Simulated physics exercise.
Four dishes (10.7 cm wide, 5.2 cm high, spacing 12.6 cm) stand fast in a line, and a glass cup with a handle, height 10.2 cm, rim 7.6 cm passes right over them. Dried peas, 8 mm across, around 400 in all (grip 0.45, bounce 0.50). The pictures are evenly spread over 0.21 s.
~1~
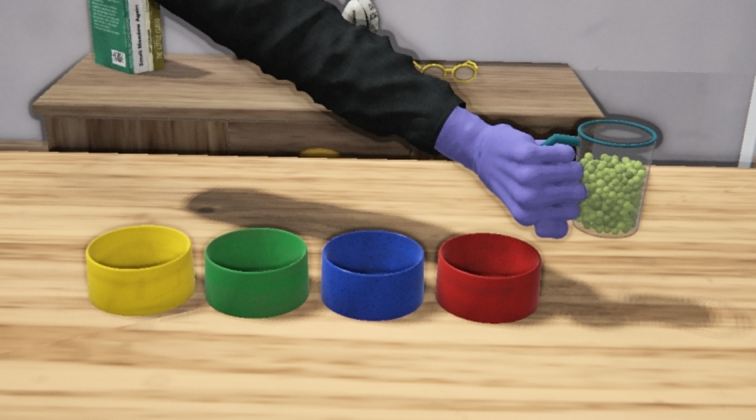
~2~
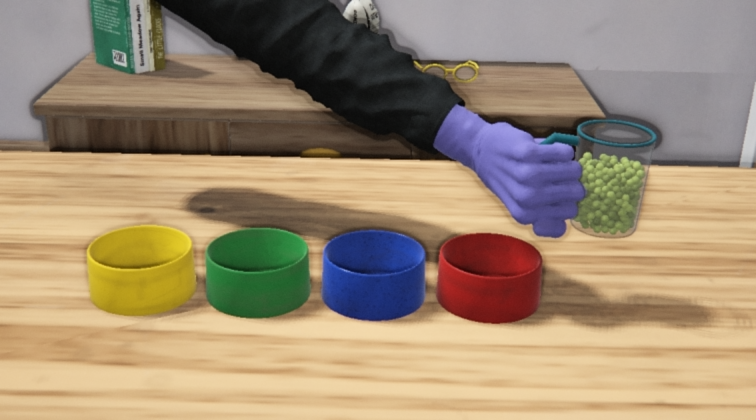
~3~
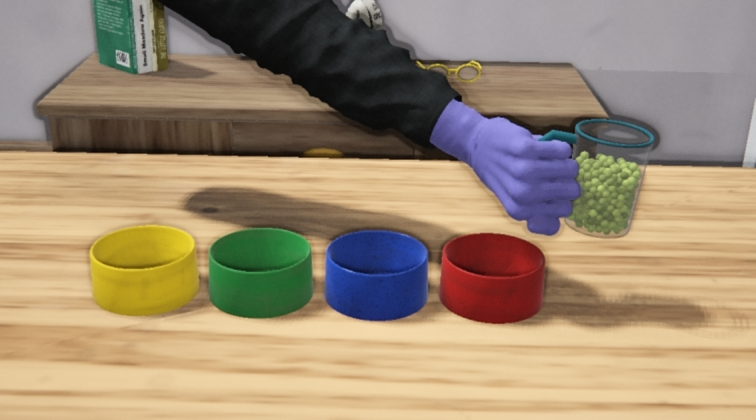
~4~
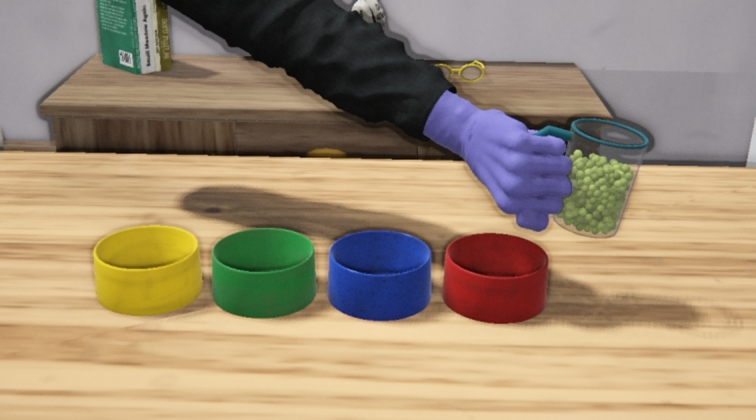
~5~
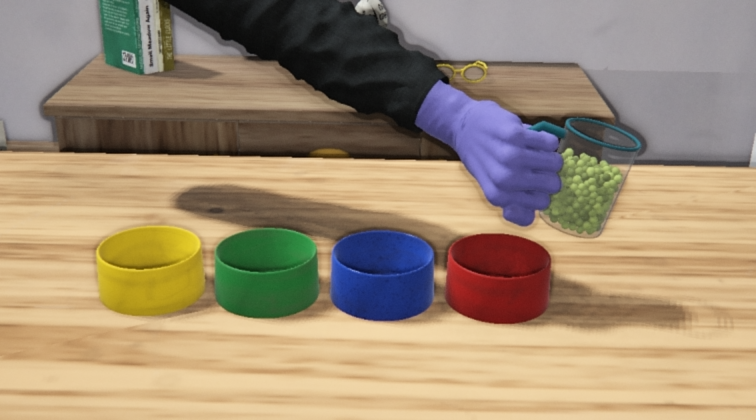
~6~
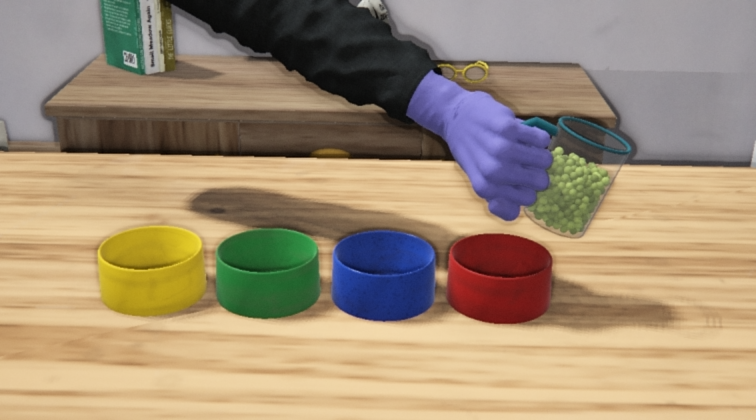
The video shows a purple-gloved hand holding a clear cup of green peas by its handle behind a row of yellow, green, blue and red dishes, then moving it slightly left while gradually tilting it rightward.
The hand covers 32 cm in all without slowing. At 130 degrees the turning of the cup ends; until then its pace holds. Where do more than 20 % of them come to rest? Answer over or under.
Red dish: Under; blue dish: Over; green dish: Under; yellow dish: Under; on the counter: Under.
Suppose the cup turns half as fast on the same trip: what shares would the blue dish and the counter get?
Blue 100, counter 0.
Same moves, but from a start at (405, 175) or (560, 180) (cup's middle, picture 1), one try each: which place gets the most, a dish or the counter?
Most goes to: Yellow; green.
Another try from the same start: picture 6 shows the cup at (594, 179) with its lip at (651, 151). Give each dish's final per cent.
Red 90; blue 0; green 0; yellow 0.
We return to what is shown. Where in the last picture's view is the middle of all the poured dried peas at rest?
Near (381, 277).
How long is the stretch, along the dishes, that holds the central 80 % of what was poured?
About 6 cm.
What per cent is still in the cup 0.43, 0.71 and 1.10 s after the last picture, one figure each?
In turn: 100, 90, 10.
Then, 0.43 s after the last picture, tilt 72 degrees; cup holds 100 %.
Then, 0.71 s after the last picture, tilt 107 degrees; cup holds 90 %, blue 5 %.
Then, 1.10 s after the last picture, tilt 130 degrees; cup holds 10 %, blue 90 %.
In the end, red 0 %, blue 100 %, green 0 %, yellow 0 %, counter 0 %.
